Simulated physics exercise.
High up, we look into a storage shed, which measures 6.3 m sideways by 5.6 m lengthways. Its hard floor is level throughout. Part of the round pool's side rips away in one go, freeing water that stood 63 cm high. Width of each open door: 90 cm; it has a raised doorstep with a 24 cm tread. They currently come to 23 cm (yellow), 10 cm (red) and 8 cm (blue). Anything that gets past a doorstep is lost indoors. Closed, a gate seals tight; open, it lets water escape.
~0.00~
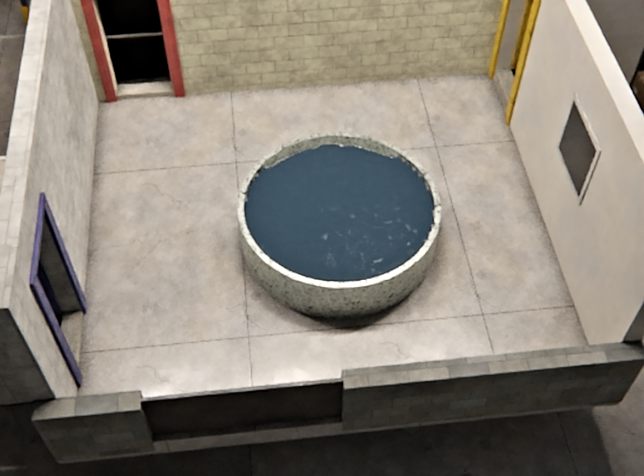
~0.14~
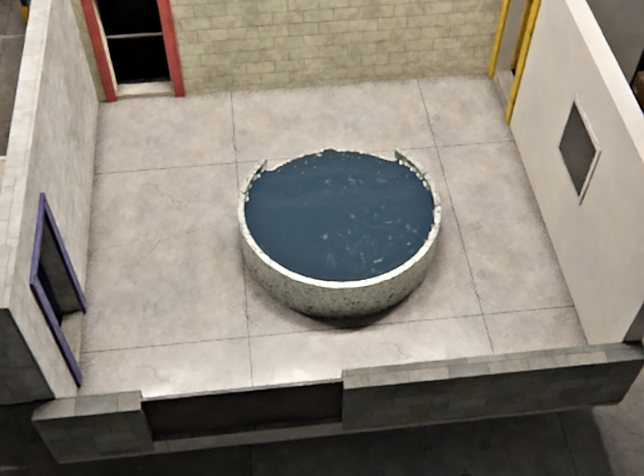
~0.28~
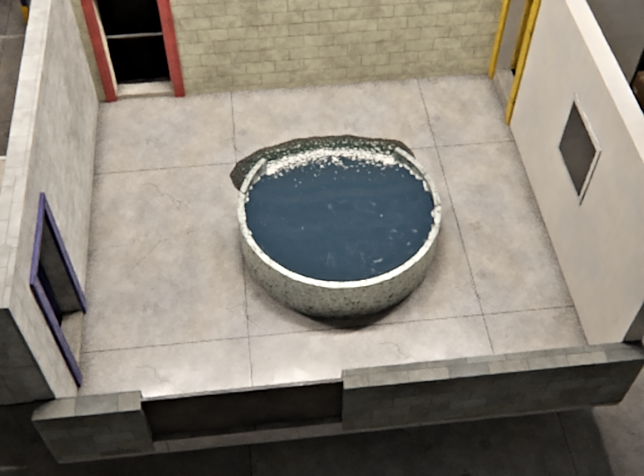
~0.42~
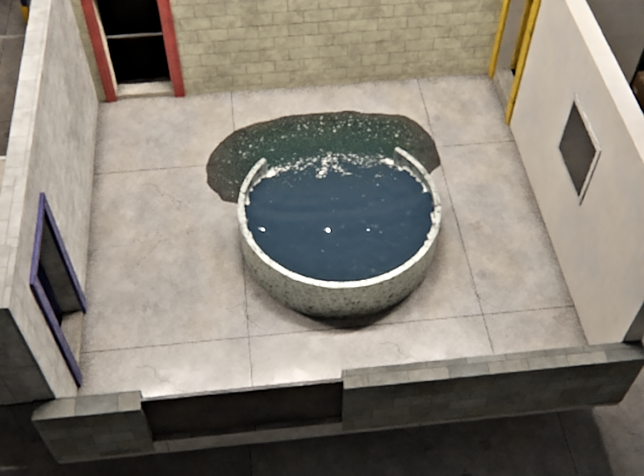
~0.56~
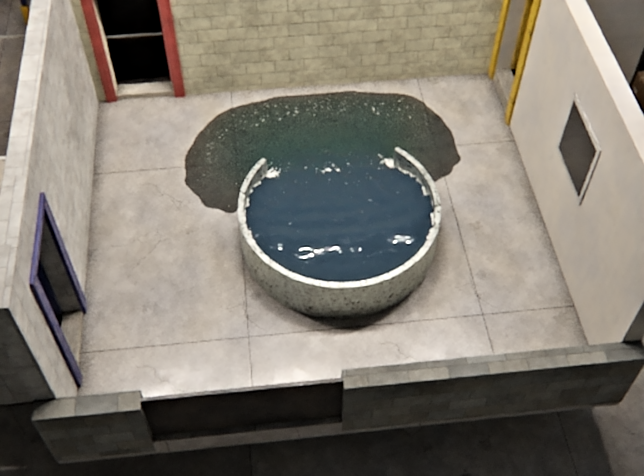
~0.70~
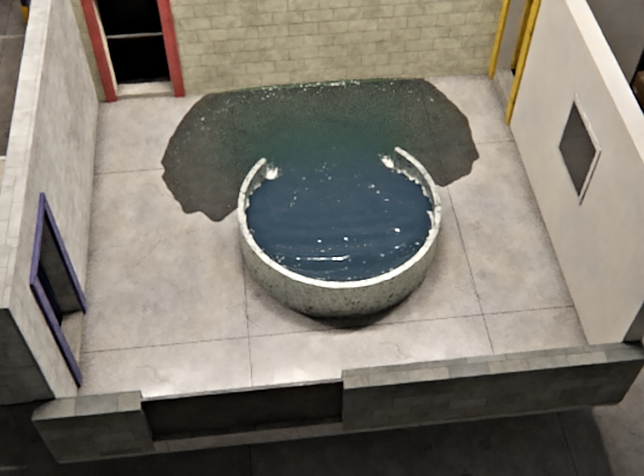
We see a round pool of dark water in a walled room with open doorways. Its far side breaks open, and water pours through the gap, spreading across the pale floor toward the back wall and out to both sides.
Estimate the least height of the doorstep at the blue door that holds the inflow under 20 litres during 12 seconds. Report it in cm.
Roughly 11 cm high.
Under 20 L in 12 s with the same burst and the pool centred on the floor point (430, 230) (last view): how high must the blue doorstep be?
With that change, some 8.5 centimetres.
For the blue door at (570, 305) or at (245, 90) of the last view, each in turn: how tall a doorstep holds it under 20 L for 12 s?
Roughly 11.0 cm, then roughly 27 cm.
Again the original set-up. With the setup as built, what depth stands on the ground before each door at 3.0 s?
Depth at yellow 33 cm, at red 19 cm, at blue 0 cm.
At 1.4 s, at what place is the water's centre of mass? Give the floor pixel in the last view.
Around (327, 186).
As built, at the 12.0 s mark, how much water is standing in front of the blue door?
The depth there is around 11.5 cm.
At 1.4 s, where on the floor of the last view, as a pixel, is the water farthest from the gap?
(99, 102).
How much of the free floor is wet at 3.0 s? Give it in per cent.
About 50 per cent.
After 1.4 s water covers 35 % of the floor, deepest (44 cm) near (317, 93); it has not reached the blue door.
After 3.0 s water covers 50 % of the floor, deepest (36 cm) near (481, 74); it has not reached the blue door.
After 12.0 s water covers 100 % of the floor, deepest (14 cm) near (292, 408); 11 cm at the blue door, 57 litres in over its 8 cm doorstep.
At the blue door as built, the water arrived by 3.6 s and peaked near 15 cm at 10.2 s.
Run again over the same 12 s with other heights there, 37 litres in over 9.5 cm, 8 litres over 13 cm. The limit of 20 litres is kept from about 11 cm up.
